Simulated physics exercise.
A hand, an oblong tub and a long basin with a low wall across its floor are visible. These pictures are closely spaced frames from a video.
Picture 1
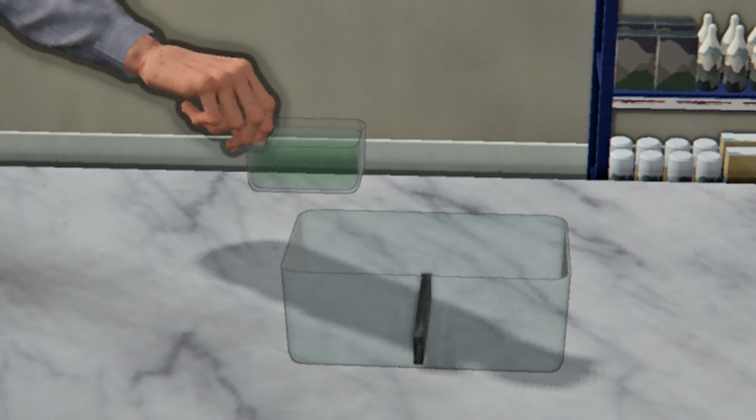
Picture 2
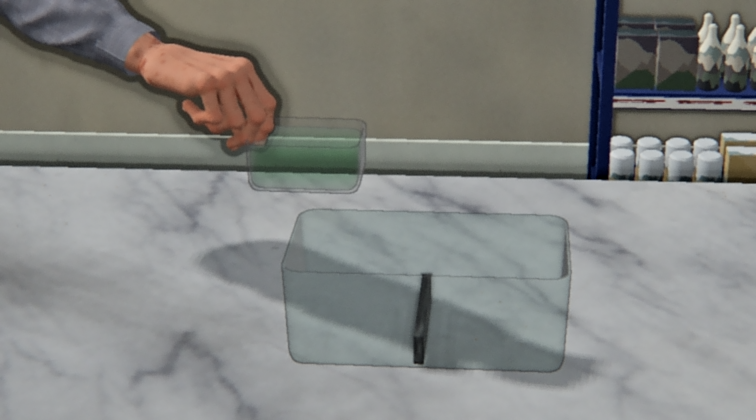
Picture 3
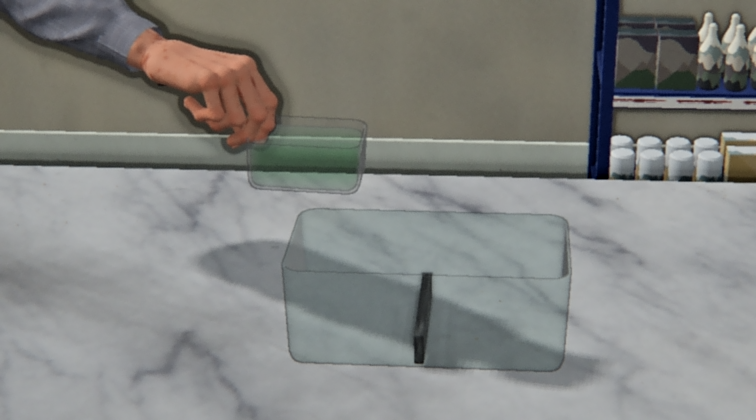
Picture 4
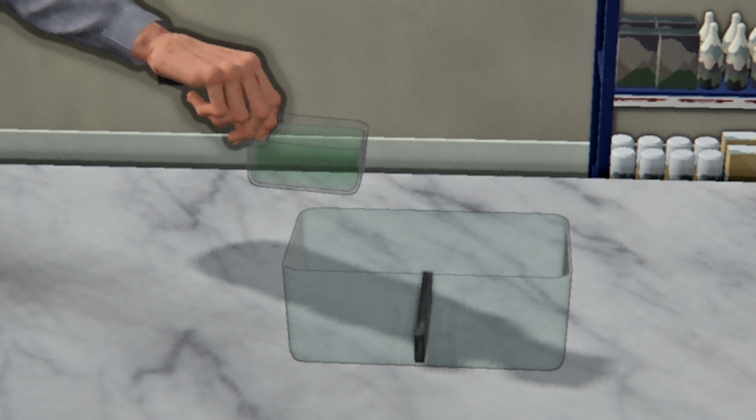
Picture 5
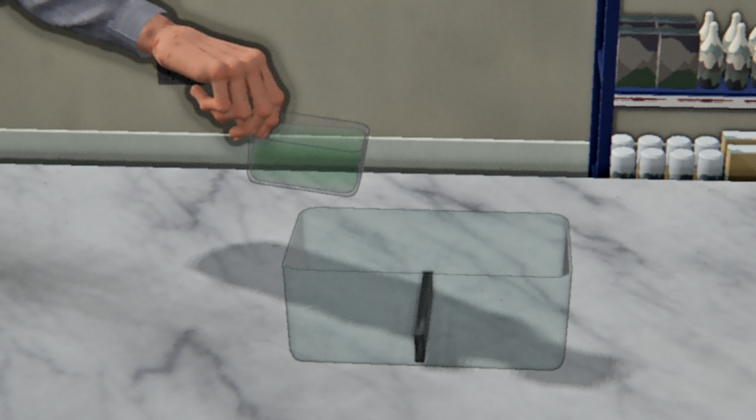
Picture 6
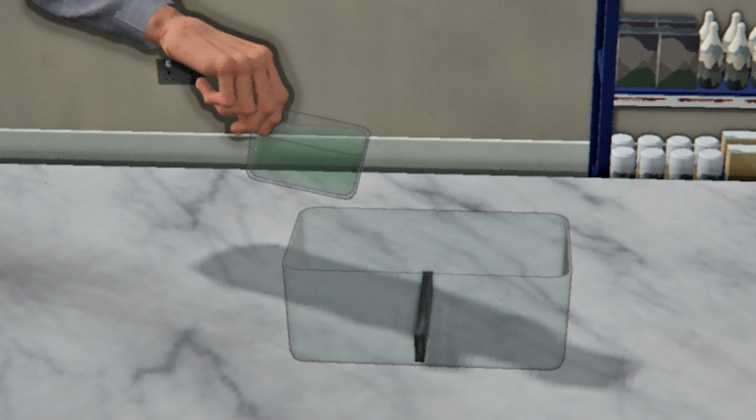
A hand at the upper left tilted a small clear tub of green liquid gradually down to the right, above a marble counter where a long clear basin with a dark low divider sat still.
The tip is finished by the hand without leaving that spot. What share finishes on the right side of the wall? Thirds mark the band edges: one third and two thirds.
I would say between a third and two thirds ends up on that side.
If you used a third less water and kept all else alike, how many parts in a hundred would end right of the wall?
I'd say roughly 15 percent.
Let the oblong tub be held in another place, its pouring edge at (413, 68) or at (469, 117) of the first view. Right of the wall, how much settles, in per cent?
Roughly 85 percent on the first try and 95 percent on the second.
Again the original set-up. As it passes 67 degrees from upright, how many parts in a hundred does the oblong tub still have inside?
Near 35 in a hundred still remains.
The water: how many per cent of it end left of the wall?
Around 50 %.
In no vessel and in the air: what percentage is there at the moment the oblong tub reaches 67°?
Close to 35 per cent.
A moment on, the tilt is 67° and 36 per cent is still to pour, 13 is left of the wall and 17 right of it.
Next, the tilt is 100° and 6 per cent is still to pour, 38 is left of the wall and 51 right of it.
Then the tilt is 106° and 0 per cent is still to pour, 48 is left of the wall and 52 right of it.
Later the tilt is 106° and 0 per cent is still to pour, 48 is left of the wall and 52 right of it.
At rest 48 per cent lies left of the wall, 52 right of it and 0 outside.
